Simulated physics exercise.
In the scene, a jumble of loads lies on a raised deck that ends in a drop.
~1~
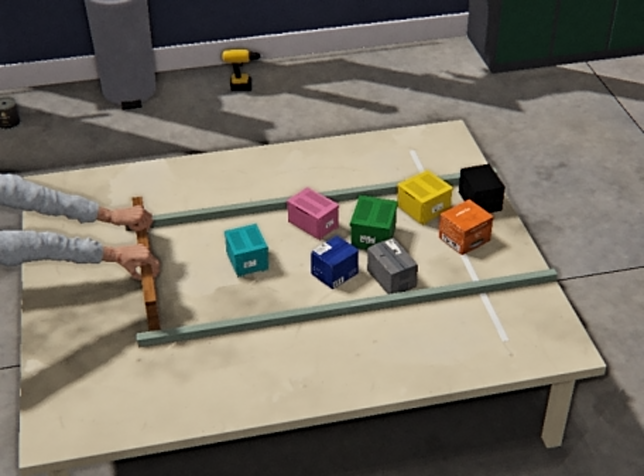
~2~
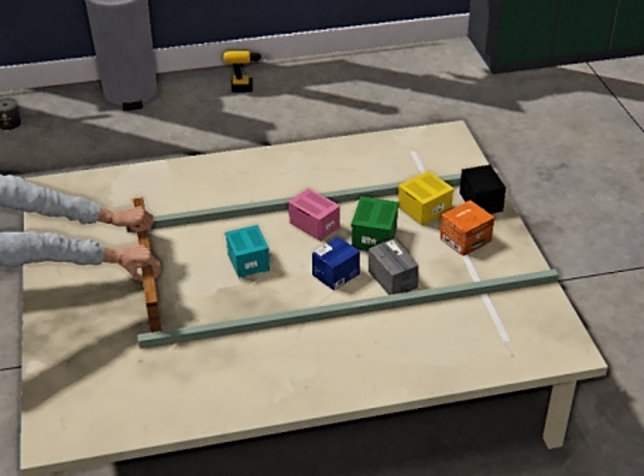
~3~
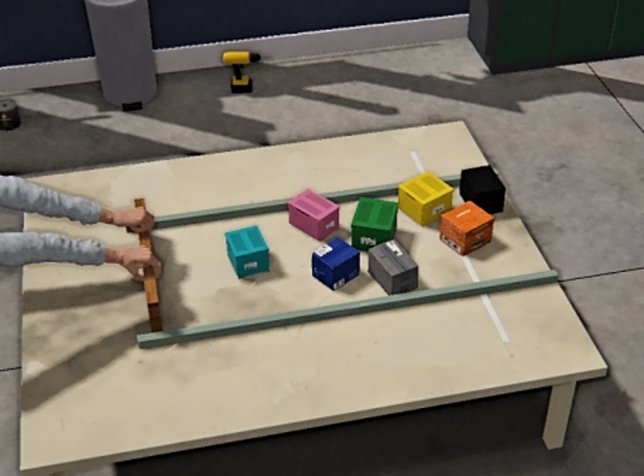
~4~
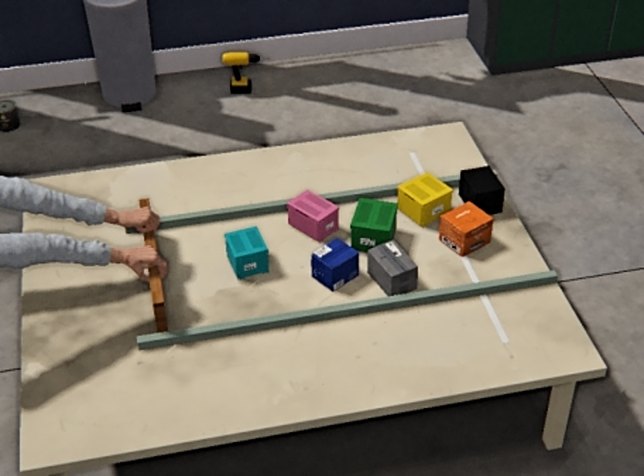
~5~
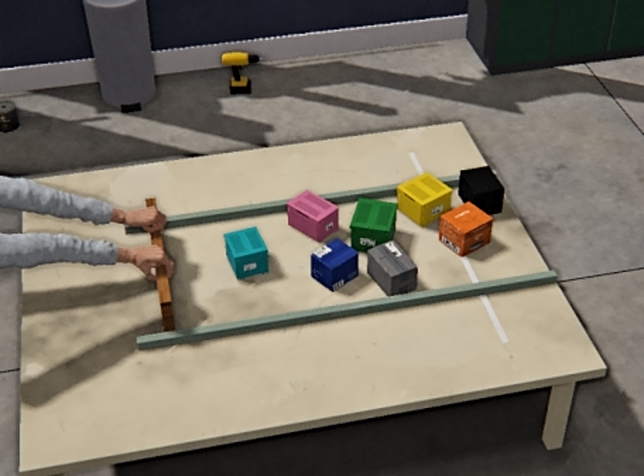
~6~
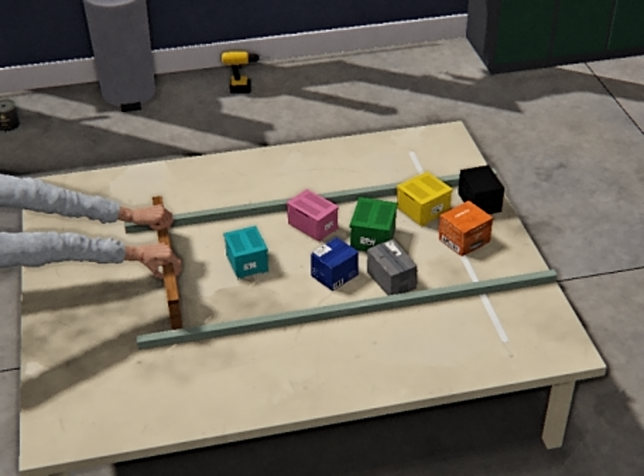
A wooden plank, pushed by two hands, slides slightly right toward the still, colourful boxes.
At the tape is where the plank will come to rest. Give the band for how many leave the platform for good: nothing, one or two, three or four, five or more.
I expect only one or two to drop off the edge.
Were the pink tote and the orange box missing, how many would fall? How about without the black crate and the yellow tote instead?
First 2, then 1.
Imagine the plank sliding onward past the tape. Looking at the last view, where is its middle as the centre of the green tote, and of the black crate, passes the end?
First it's close to (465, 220), next close to (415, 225).
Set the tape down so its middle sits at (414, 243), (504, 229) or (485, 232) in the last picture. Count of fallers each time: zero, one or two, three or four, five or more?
Going through the places as listed, I'd say zero, then more than four, then 5 or more.
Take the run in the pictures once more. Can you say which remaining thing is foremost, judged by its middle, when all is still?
It is the yellow tote.
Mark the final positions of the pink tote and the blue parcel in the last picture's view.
Pink tote: (463, 191); blue parcel: (483, 247).
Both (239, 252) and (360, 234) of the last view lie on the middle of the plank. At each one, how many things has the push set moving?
Counts: 1 / 6.
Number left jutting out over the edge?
The count is 2.
Soon after, none off yet; black crate at rest near (481, 191); orange box at rest near (465, 229); yellow tote at rest near (424, 199).
Then, none off yet; black crate at rest near (481, 191); orange box at rest near (465, 229); yellow tote moved a little near (438, 195).
At rest, the number that fall off is one or two; fallen, orange box and black crate.
